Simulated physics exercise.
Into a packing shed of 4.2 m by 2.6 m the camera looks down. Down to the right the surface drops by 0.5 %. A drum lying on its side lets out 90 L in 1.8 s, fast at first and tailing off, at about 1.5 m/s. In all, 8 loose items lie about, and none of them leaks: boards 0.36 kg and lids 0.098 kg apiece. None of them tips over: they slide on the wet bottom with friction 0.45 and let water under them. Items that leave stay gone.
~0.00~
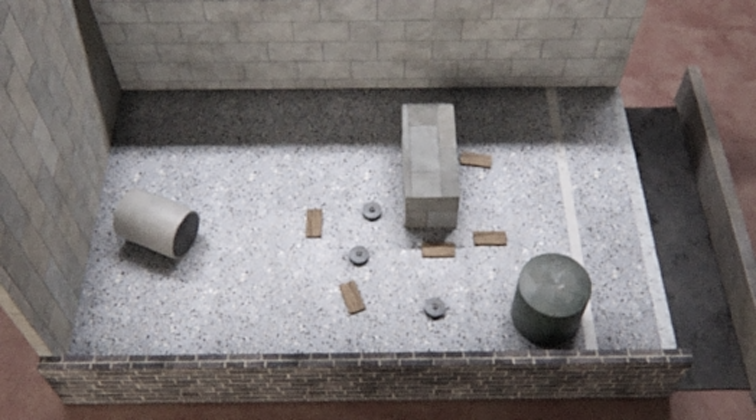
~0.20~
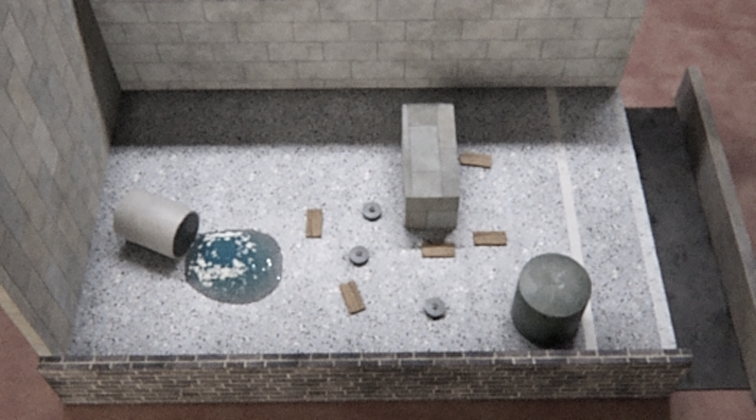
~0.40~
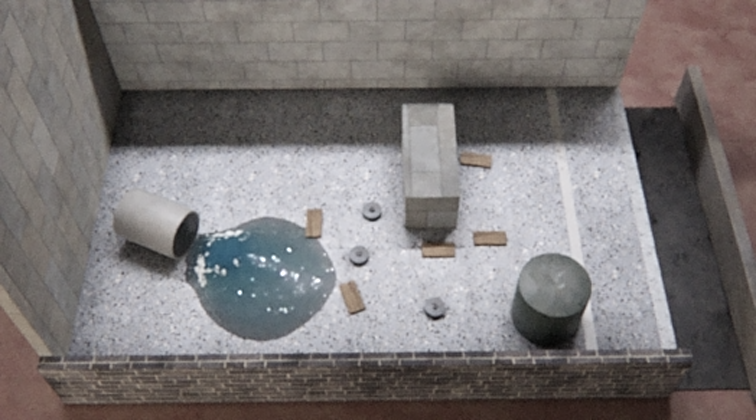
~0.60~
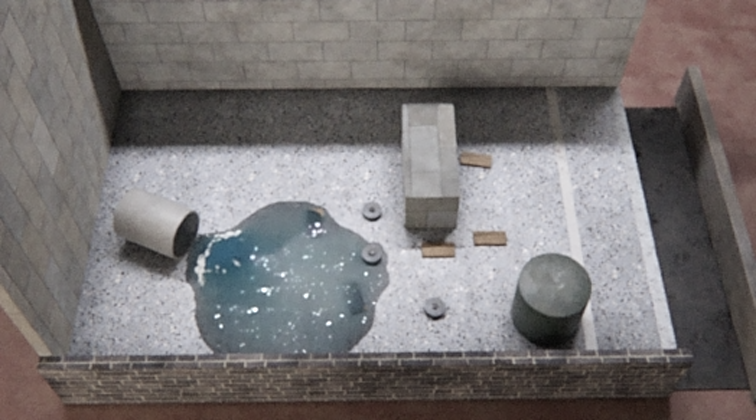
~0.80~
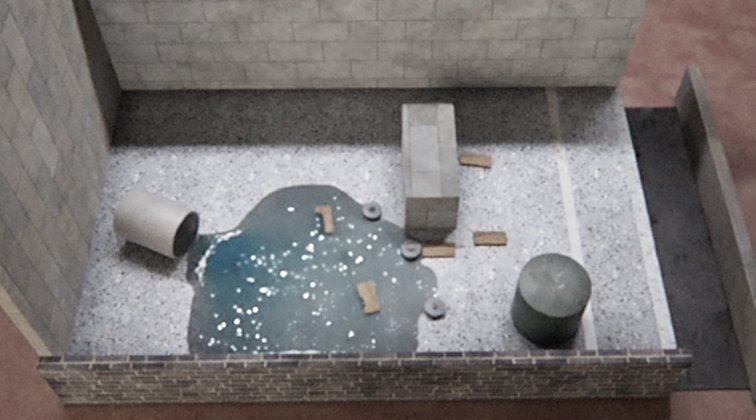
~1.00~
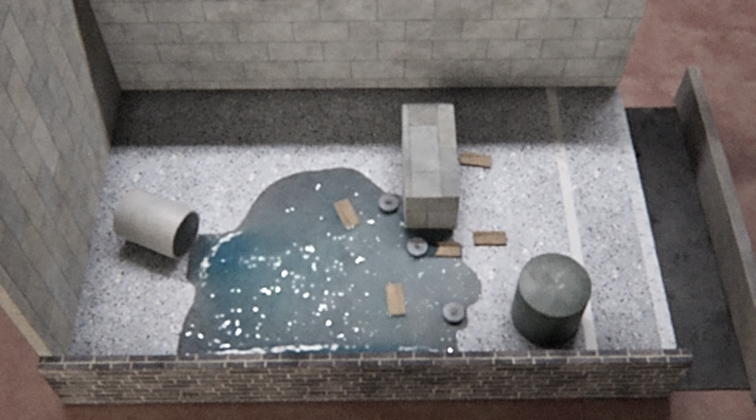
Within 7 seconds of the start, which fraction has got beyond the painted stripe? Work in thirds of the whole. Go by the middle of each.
My guess is the centre band.
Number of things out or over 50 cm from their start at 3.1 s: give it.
At that moment it comes to 7.
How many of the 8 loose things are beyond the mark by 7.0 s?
It comes to 5 of them.
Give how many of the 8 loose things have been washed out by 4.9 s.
Tally: 5.
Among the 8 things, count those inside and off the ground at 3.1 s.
The number is 3.
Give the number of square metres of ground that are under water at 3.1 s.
Around 5.0 m2 of it.
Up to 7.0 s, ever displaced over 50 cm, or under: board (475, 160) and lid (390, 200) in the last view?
In that order: Less, more.
After 1.4 s 0 of 8 are over the mark; 6 afloat.
After 3.1 s 5 of 8 are over the mark; 3 afloat.
After 4.9 s 5 of 8 are over the mark; 1 afloat.
After 7.0 s 5 of 8 are over the mark; 0 afloat.
